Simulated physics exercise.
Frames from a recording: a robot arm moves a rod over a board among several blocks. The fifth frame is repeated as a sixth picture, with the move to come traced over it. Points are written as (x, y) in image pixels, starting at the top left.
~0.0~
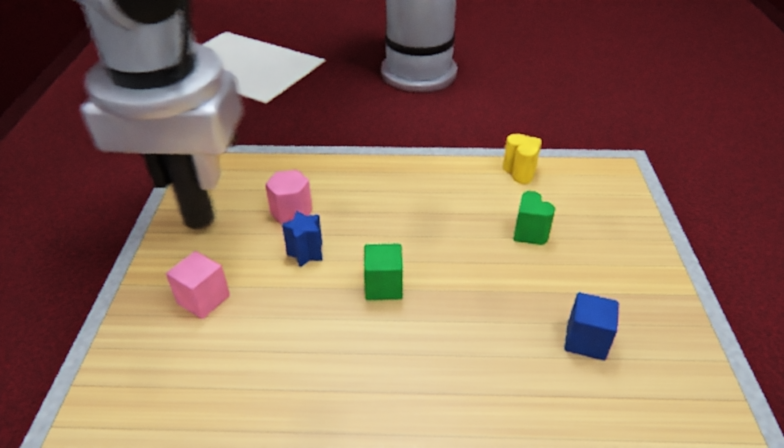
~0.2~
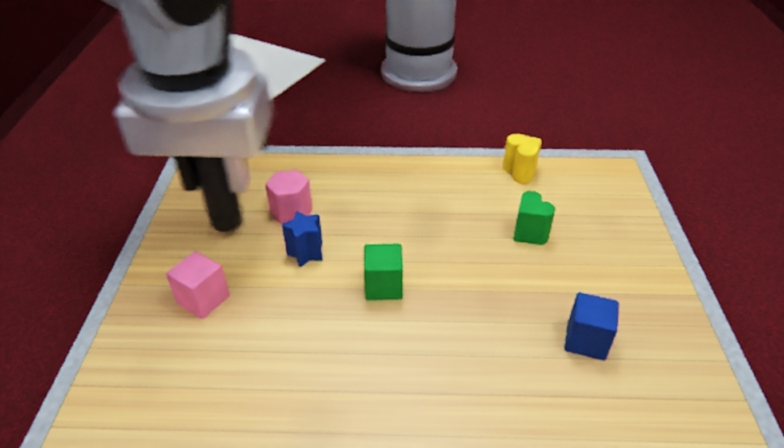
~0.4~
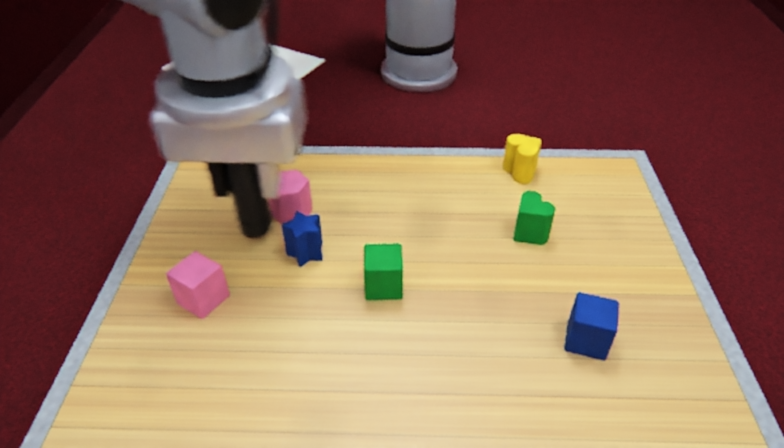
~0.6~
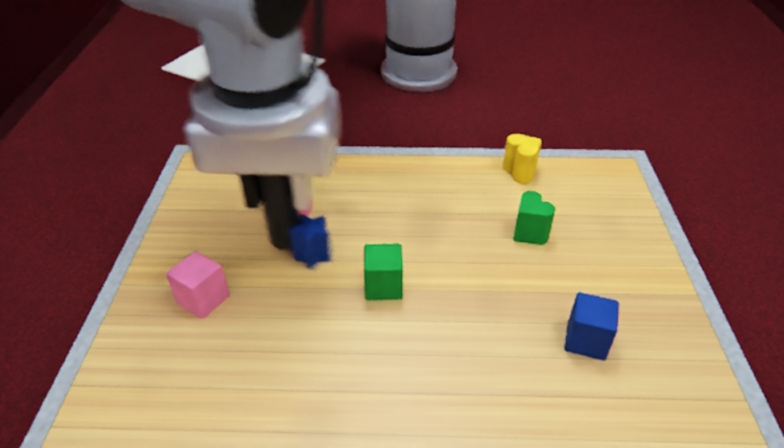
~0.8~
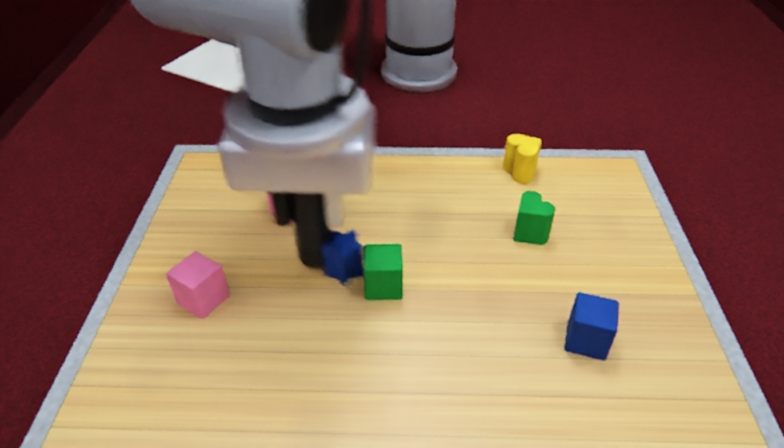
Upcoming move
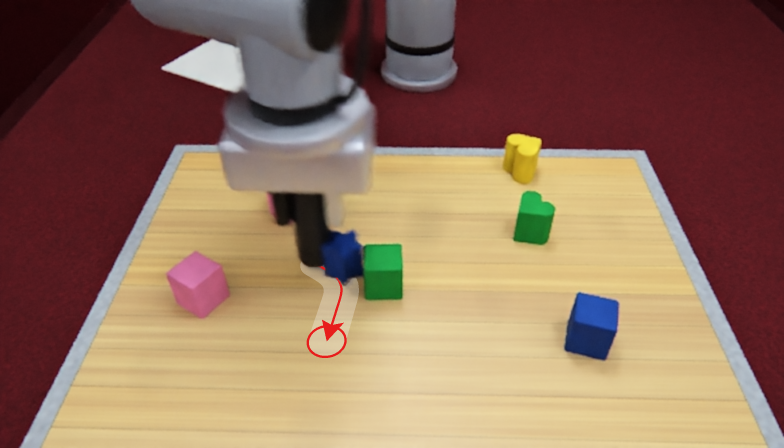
Robot arm moving a dark rod rightward across a wooden board, pushing a blue star-shaped block up beside a green cube.
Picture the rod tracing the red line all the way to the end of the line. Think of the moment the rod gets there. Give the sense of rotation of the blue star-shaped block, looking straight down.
Against the clock.
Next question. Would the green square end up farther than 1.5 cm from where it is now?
Yes, it checks out.
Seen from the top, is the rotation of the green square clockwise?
In short: Yes.
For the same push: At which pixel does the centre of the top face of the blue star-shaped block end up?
At the end it should sit near (370, 252).
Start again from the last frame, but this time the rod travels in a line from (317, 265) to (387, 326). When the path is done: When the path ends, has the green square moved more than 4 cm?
In short: Yes.
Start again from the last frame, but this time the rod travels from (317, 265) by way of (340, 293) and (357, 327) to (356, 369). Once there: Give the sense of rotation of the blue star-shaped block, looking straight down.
My answer: Anticlockwise.
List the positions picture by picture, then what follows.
In the first frame, tip of the rod at (200, 220), middles of tops, pink hexagon at (287, 181), blue star-shaped block at (302, 223), green square at (383, 256).
In the second frame, rod at (227, 222), nothing pushed.
In the third frame, rod at (257, 228), nothing pushed.
In the fourth frame, rod at (286, 240), blue star-shaped block at (310, 226).
In the fifth frame, rod at (316, 256), pink hexagon hidden, blue star-shaped block at (343, 241), green square at (383, 256).
The line goes from (317, 265) over (340, 283) and (336, 311) to (327, 341).
What follows on the original path. One third of the way, rod at (339, 275); blue star-shaped block at (370, 249), turned 30° anticlockwise; green square at (404, 260), turned 25° clockwise.
Two thirds of the way, rod at (335, 303); blue star-shaped block at (370, 252), turned 40° anticlockwise; green square at (407, 261), turned 20° clockwise.
At the end, rod at (326, 333); pink hexagon unmoved; blue star-shaped block at (370, 252), turned 40° anticlockwise; green square at (407, 261), turned 20° clockwise.
